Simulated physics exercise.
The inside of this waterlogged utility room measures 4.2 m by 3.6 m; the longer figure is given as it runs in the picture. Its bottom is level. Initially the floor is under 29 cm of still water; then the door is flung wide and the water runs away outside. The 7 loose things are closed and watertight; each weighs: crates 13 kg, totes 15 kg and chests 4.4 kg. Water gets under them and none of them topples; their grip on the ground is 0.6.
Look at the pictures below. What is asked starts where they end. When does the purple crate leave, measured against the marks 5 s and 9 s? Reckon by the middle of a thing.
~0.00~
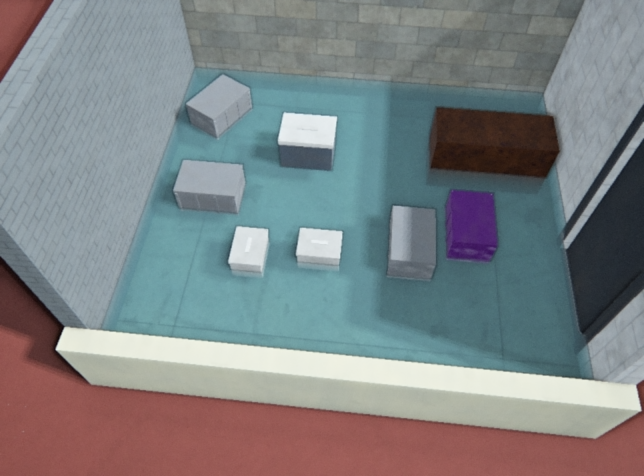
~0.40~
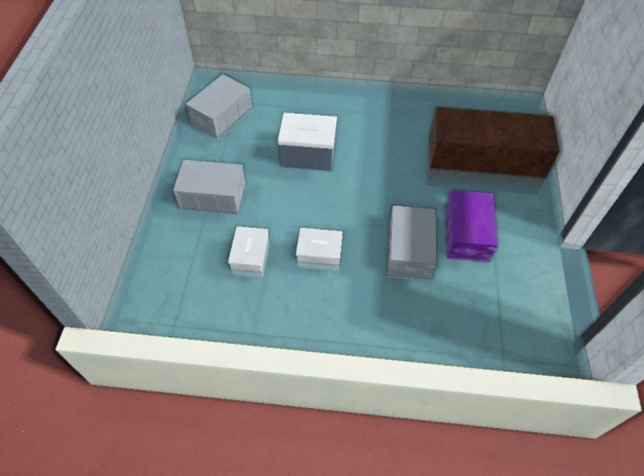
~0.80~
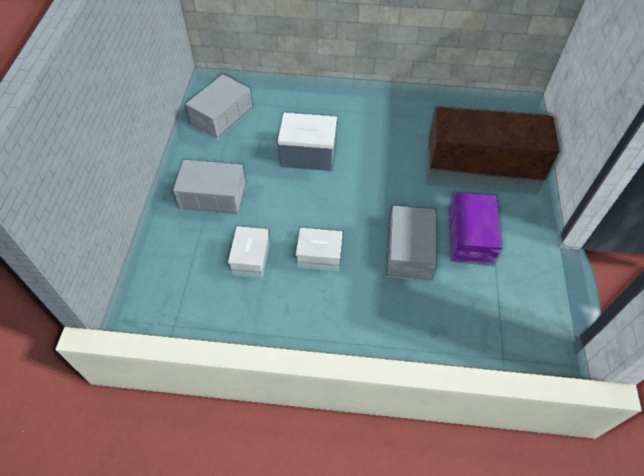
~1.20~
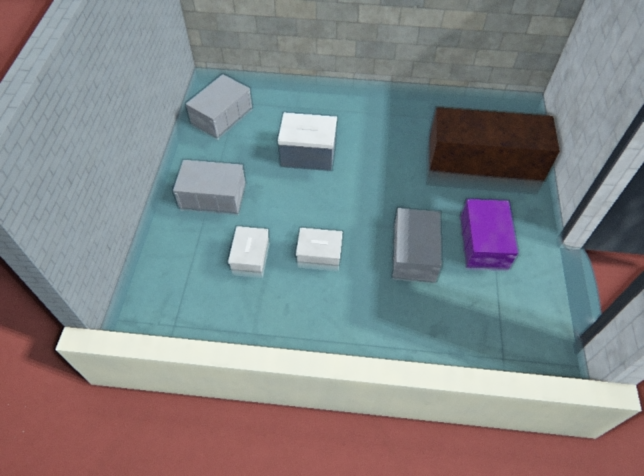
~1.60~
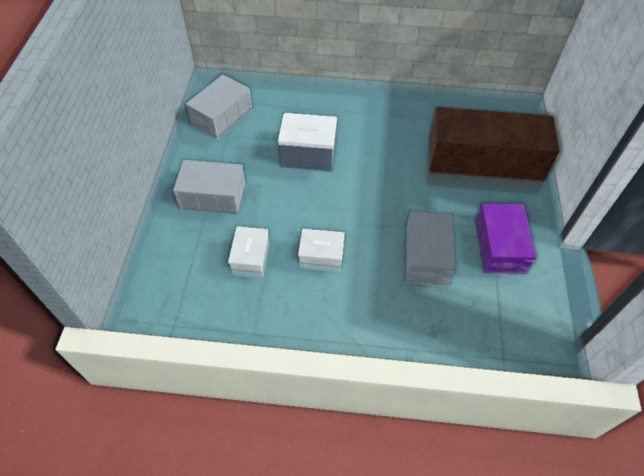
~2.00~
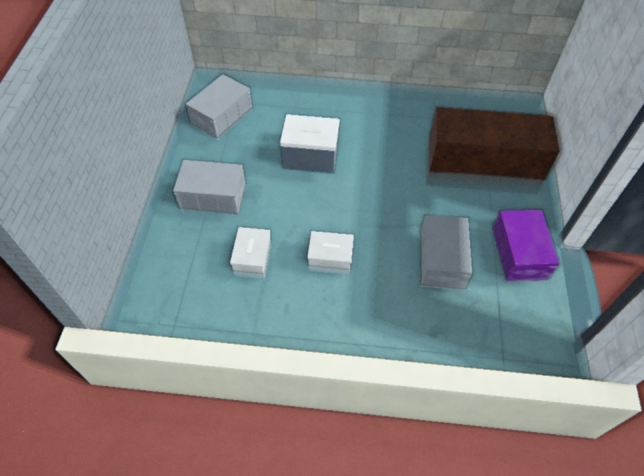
It leaves before 5 s.
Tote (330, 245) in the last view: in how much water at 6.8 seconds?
Roughly 19 cm.
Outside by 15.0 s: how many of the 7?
The count by then is 5.
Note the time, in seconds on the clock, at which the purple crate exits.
Around 3.0 seconds.
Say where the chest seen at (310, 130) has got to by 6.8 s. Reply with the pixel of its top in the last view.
By then the top sits at about (363, 178).
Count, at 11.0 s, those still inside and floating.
It comes to 4 of them.
After 3.0 s the purple crate has gone out (at 2.9 s); 1 of 7 are out; 6 afloat.
After 6.8 s the purple crate has gone out (at 2.9 s); 2 of 7 are out; 5 afloat.
After 11.0 s the purple crate has gone out (at 2.9 s); 3 of 7 are out; 4 afloat.
After 15.0 s the purple crate has gone out (at 2.9 s); 5 of 7 are out; 2 afloat.
